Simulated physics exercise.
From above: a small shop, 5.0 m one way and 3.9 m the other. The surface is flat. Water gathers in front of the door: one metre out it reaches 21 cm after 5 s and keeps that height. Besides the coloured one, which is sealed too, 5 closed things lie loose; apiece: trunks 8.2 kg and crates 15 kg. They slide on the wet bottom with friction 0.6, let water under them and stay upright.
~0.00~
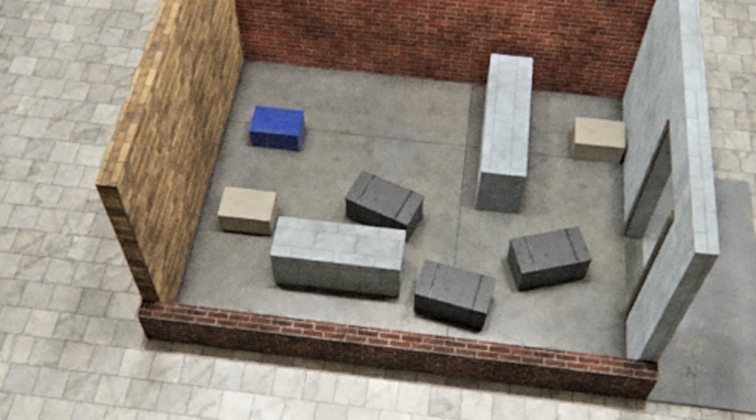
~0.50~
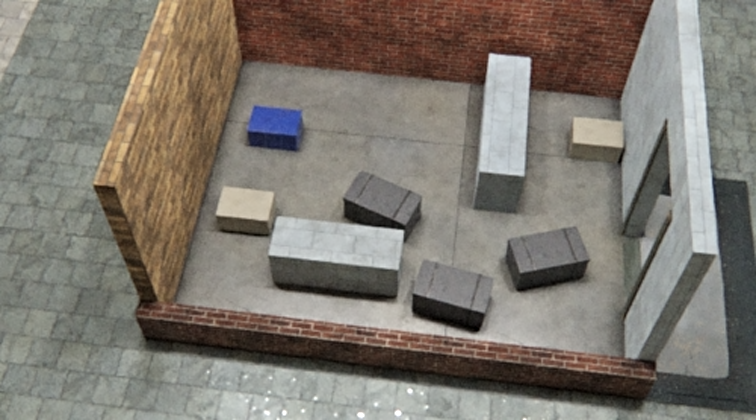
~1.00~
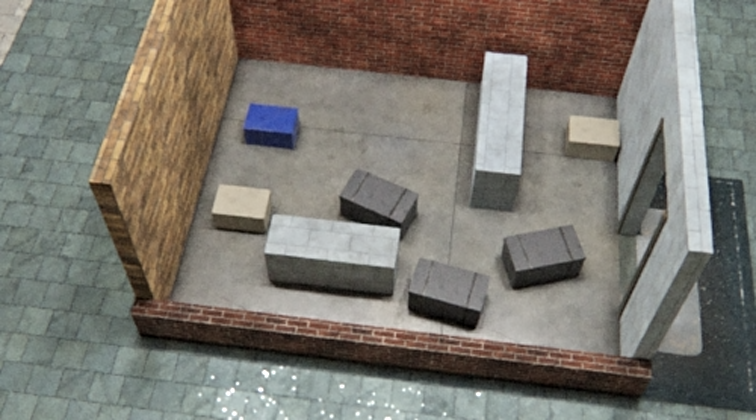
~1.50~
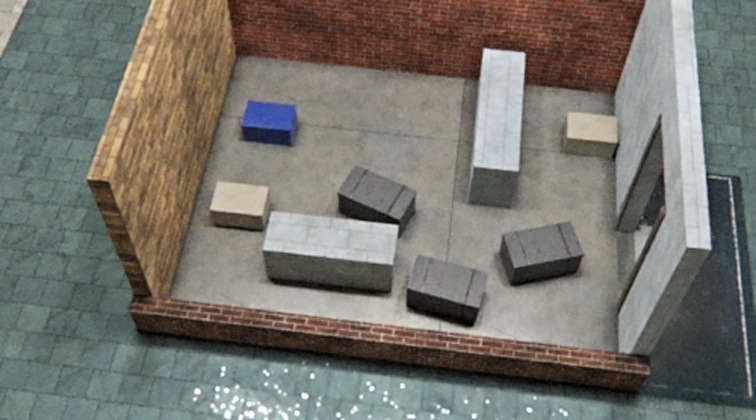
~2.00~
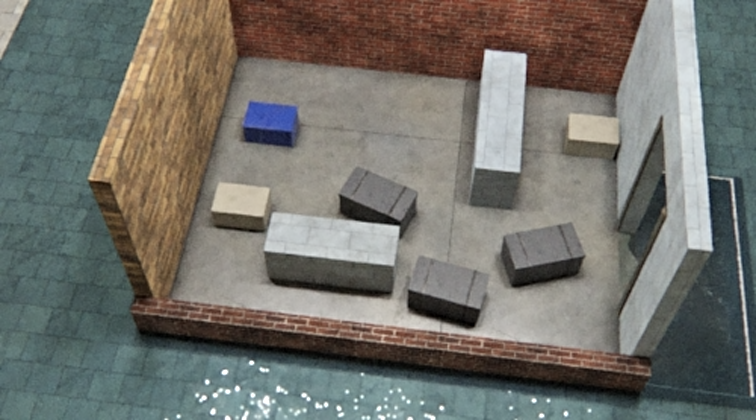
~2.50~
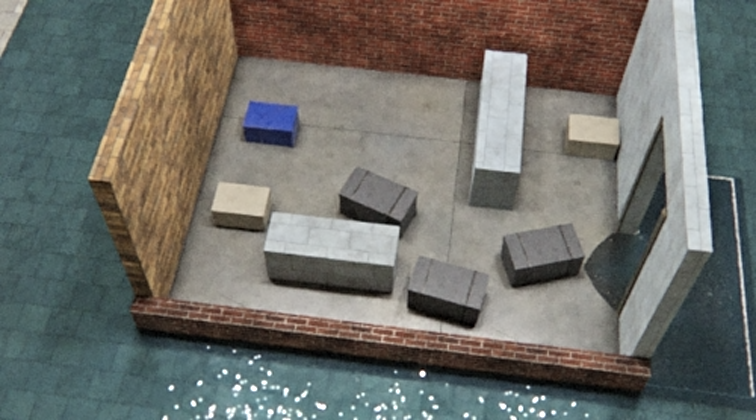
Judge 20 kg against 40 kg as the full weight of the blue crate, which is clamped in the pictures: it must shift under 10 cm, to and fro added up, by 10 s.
I expect that the lower weight is enough.
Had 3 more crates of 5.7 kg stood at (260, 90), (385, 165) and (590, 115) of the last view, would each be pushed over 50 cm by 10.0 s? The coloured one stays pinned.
In turn: Less, more, less.
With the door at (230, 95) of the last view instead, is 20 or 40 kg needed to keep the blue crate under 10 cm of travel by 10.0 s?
Then only the higher weight holds it.
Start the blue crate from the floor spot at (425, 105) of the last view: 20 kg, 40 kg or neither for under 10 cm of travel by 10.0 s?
Either load holds.
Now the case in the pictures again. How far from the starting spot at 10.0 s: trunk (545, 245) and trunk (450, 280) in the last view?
In that order: 350 cm, 40 cm.
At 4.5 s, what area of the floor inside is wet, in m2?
Roughly 4.5 m2.
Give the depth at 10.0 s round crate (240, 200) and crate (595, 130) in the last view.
Roughly 7 and 5 cm.
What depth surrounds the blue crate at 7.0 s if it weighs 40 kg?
About 1 cm.
After 3.5 s the blue crate would be 0 cm from its start with 20 kg and 0 cm from its start with 40 kg; 0 cm of water round it then.
After 4.5 s the blue crate would be 0 cm from its start with 20 kg and 0 cm from its start with 40 kg; 0 cm of water round it then.
After 7.0 s the blue crate would be 0 cm from its start with 20 kg and 0 cm from its start with 40 kg; 1 cm of water round it then.
After 10.0 s the blue crate would be 0 cm from its start with 20 kg and 0 cm from its start with 40 kg; 5 cm of water round it then.
